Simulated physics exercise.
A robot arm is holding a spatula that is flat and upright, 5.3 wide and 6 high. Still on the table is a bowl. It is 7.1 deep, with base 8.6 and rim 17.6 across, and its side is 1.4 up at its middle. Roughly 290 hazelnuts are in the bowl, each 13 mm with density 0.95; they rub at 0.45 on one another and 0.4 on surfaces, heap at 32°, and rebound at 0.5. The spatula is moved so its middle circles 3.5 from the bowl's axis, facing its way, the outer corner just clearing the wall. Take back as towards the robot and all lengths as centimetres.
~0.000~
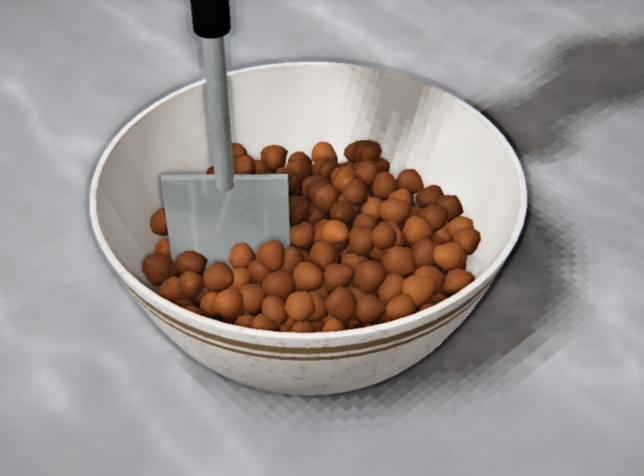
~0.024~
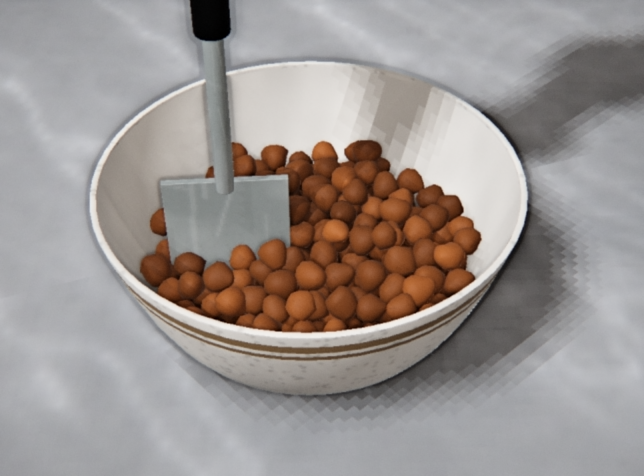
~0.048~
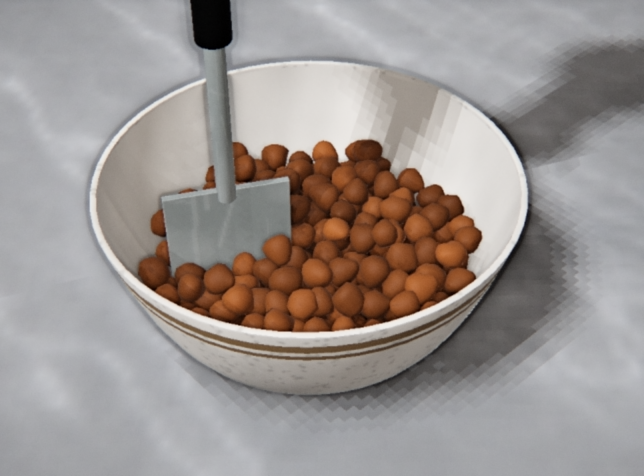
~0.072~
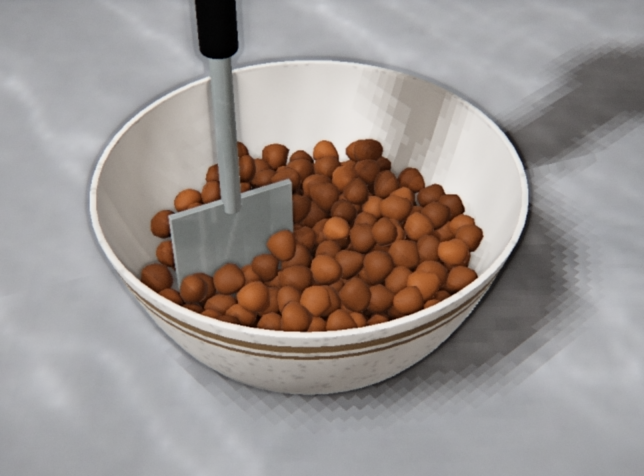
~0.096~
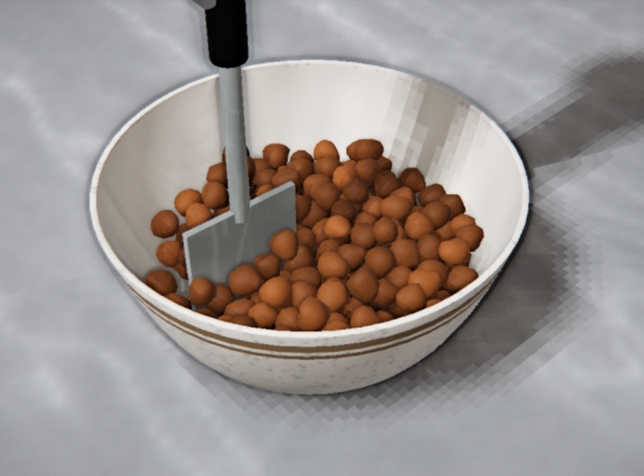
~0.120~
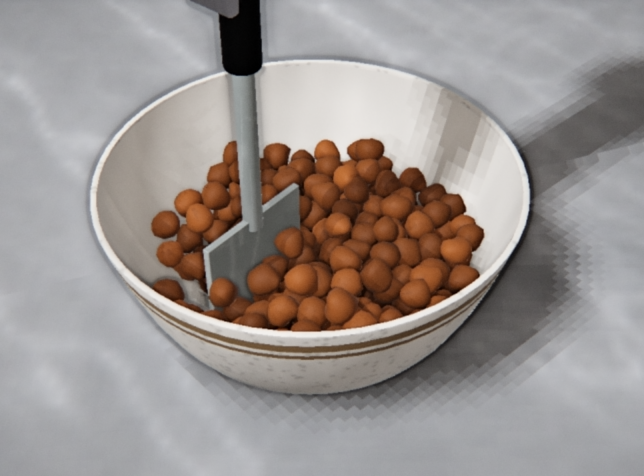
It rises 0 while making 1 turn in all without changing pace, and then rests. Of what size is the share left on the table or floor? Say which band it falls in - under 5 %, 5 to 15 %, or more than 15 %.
It falls between 5 and 15 %.
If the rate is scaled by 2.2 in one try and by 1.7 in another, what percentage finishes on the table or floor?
Around 35 percent on the first try and 30 percent on the second.
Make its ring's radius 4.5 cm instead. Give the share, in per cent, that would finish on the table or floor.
It would come to about 15 per cent.
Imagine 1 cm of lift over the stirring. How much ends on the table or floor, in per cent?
Result: Roughly 10 %.
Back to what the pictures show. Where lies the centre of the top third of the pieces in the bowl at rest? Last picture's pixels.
I'd put it at about (242, 287).
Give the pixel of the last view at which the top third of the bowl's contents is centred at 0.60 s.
The centre is roughly (220, 161).
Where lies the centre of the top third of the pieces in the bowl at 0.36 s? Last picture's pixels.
Near (429, 168).
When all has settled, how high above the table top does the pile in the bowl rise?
Around 7.5 cm above the table.
By 0.36 s, 170° round, highest piece 9 above the table; 284 in the bowl, 2 in flight or on the tool.
By 0.60 s, 290° round, highest piece 9 above the table; 268 in the bowl, 12 on the table or floor, 6 in flight or on the tool.
By 0.91 s, 0° round, highest piece 8 above the table; 260 in the bowl, 26 on the table or floor.
By 1.61 s, 0° round, highest piece 7 above the table; 260 in the bowl, 26 on the table or floor.
Final count, 260 in the bowl, 26 on the table or floor. That is 9 % on the table or floor.
